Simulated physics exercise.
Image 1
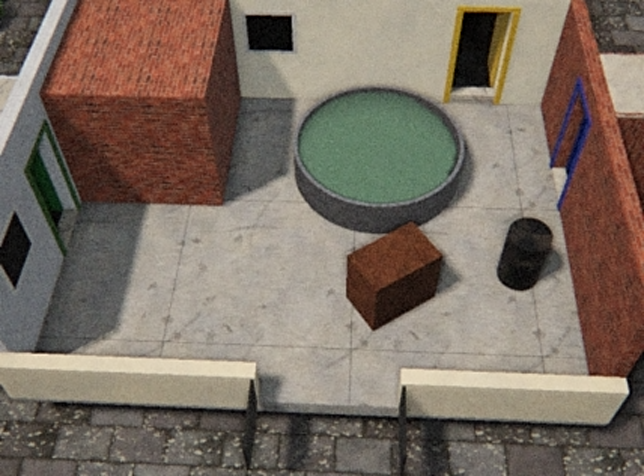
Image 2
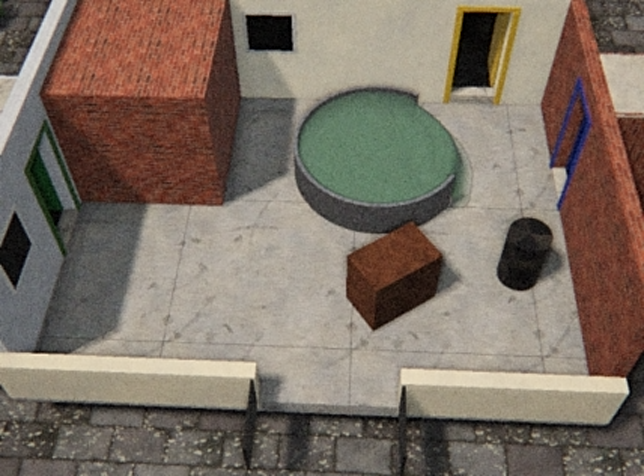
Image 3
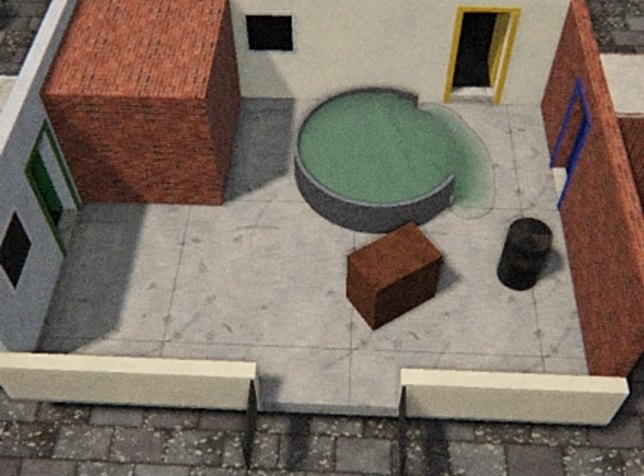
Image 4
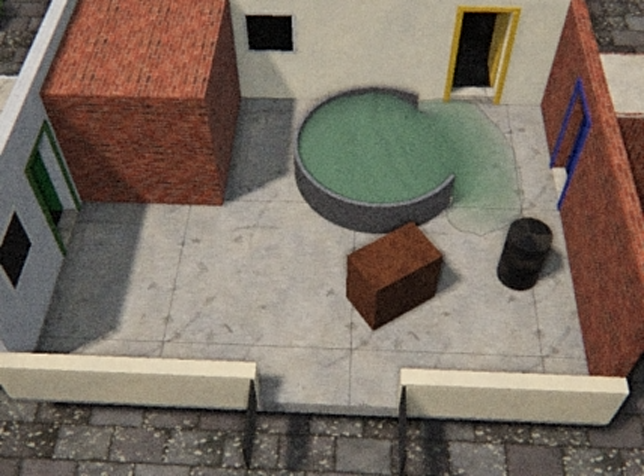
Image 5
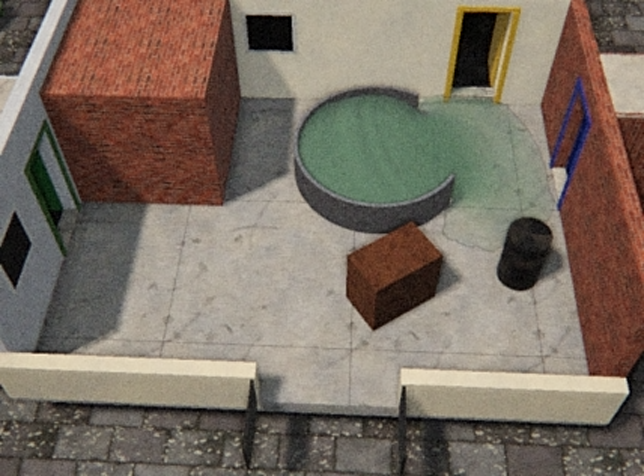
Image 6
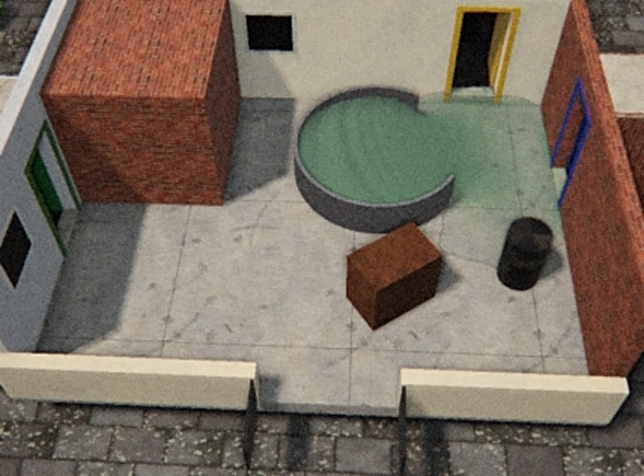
The clip opens on a round tank of still green water in a walled yard, beside a brown box and a dark barrel. The tank's right side gives way and water pours out through the gap, then spreads thinly rightward across the paving toward the yellow and blue doorways.
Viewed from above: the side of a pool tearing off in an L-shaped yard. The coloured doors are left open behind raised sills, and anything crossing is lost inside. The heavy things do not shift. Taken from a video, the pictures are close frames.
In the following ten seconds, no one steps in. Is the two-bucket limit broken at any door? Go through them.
The yellow door will be deluged; the green door will not go over two buckets; the blue door will be deluged.
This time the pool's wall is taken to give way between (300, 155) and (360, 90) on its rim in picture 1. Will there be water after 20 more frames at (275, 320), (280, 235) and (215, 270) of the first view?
Sequence of results: Reached by the flood, reached by the flood, reached by the flood.
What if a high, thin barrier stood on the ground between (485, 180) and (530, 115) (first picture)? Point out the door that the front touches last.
Last: The green one.
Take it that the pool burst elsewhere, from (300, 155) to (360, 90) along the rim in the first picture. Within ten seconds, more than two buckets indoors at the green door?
I reckon the green door doesn't reach it.
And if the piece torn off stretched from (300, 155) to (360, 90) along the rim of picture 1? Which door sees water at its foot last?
The door marked green comes last.
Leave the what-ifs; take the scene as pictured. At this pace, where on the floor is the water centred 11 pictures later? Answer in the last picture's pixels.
About (439, 163).
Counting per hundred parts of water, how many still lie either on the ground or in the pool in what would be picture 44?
Roughly 80 per cent.
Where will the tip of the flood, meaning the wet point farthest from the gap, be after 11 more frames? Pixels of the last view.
I'd say near (591, 401).
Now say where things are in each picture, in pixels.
In the first frame, still water in the round tank at (378, 145).
In the second frame, water pours out at (453, 148) and has run to a hidden place.
In the third frame, water pours out at (452, 150) and has run to (467, 215).
In the fourth frame, water pours out at (452, 151) and has run to (482, 229).
In the fifth frame, water pours out at (452, 152) and has run to a hidden place.
In the sixth frame, the front is at (559, 239), out from the gap at (452, 152).
A moment on, water covers 20 % of the floor; the yellow door under two buckets in, the green door not reached, the blue door far over two buckets in.
Next, water covers 25 % of the floor; the yellow door over two buckets in, the green door not reached, the blue door far over two buckets in.
Then, water covers 35 % of the floor; the yellow door far over two buckets in, the green door not reached, the blue door far over two buckets in.
Later, water covers 70 % of the floor; the yellow door far over two buckets in, the green door not reached, the blue door far over two buckets in.
In the end, water covers 90 % of the floor; the yellow door far over two buckets in, the green door wet at the sill, nothing in, the blue door far over two buckets in.
